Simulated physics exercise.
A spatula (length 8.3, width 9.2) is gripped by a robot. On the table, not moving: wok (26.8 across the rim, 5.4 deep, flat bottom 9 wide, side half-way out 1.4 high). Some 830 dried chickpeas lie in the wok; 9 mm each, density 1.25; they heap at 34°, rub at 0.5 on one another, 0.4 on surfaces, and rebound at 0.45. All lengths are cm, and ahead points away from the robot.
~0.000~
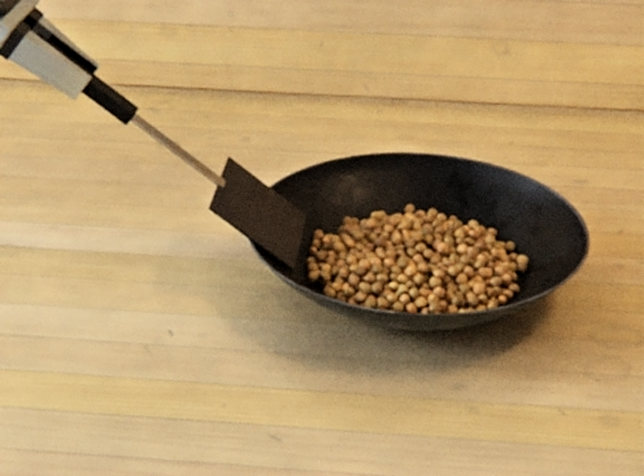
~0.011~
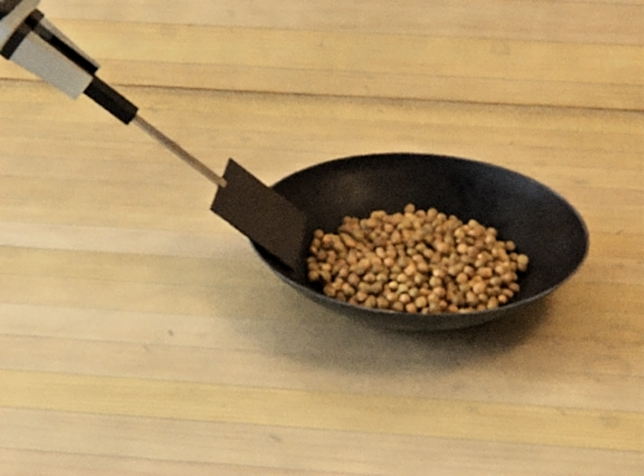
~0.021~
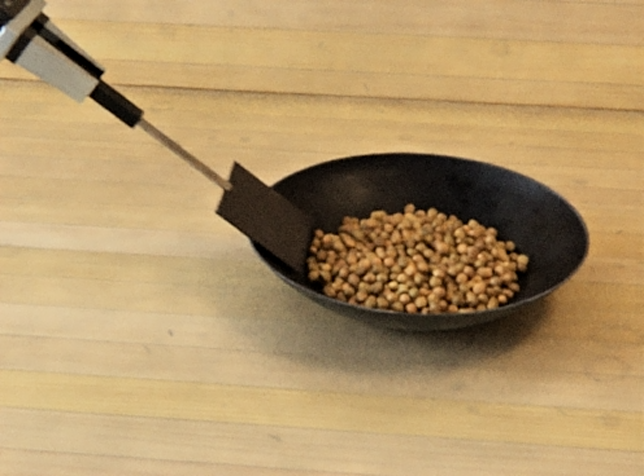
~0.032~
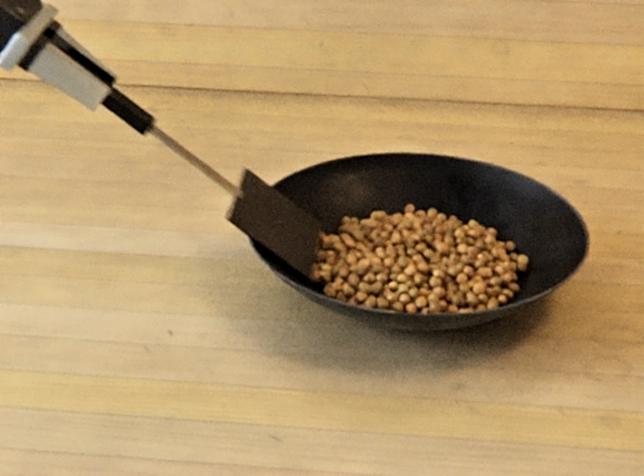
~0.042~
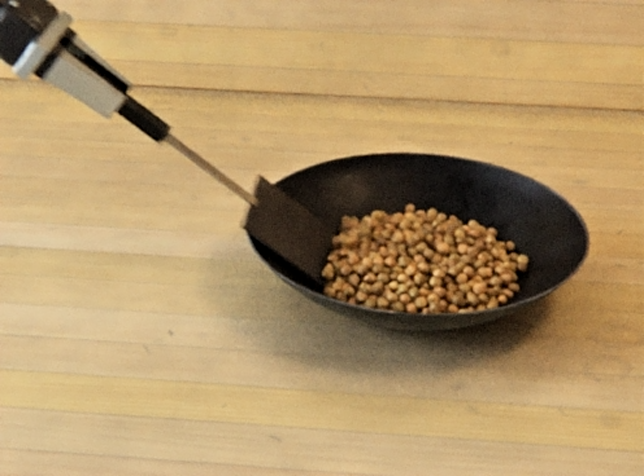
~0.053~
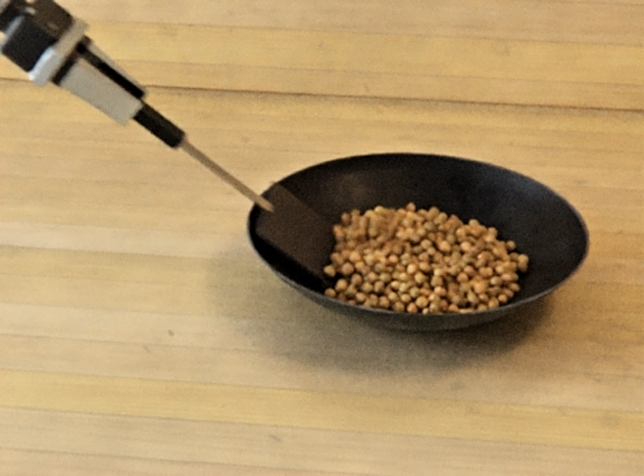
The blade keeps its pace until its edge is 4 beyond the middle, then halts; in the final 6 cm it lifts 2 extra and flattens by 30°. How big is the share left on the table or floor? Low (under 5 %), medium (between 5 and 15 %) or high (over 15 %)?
On the table or floor the share is low, under 5 %.
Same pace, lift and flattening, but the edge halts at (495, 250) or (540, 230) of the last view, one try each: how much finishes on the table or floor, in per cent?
About 10 and 45 per cent.
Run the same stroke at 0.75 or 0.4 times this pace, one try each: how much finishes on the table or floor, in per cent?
About 0 and 0 per cent.
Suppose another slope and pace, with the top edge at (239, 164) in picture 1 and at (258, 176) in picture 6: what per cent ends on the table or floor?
About 0 per cent.
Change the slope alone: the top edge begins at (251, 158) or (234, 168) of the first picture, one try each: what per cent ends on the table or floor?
About 0 and 0 per cent.
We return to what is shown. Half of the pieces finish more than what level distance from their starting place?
About 5 cm.
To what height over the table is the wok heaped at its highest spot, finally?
Some 6.0 cm.
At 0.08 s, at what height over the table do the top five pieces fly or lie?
About 6 cm.
After 0.08 s, sloping 37°, highest piece 6 above the table; 833 in the wok.
After 0.10 s, sloping 27°, highest piece 7 above the table; 833 in the wok.
After 0.32 s, sloping 8°, highest piece 6 above the table; 830 in the wok, 1 on the table or floor, 2 on the blade or in flight.
After 1.37 s, sloping 8°, highest piece 6 above the table; 830 in the wok, 3 on the table or floor.
At rest, 830 in the wok, 3 on the table or floor. That is 0 % on the table or floor.
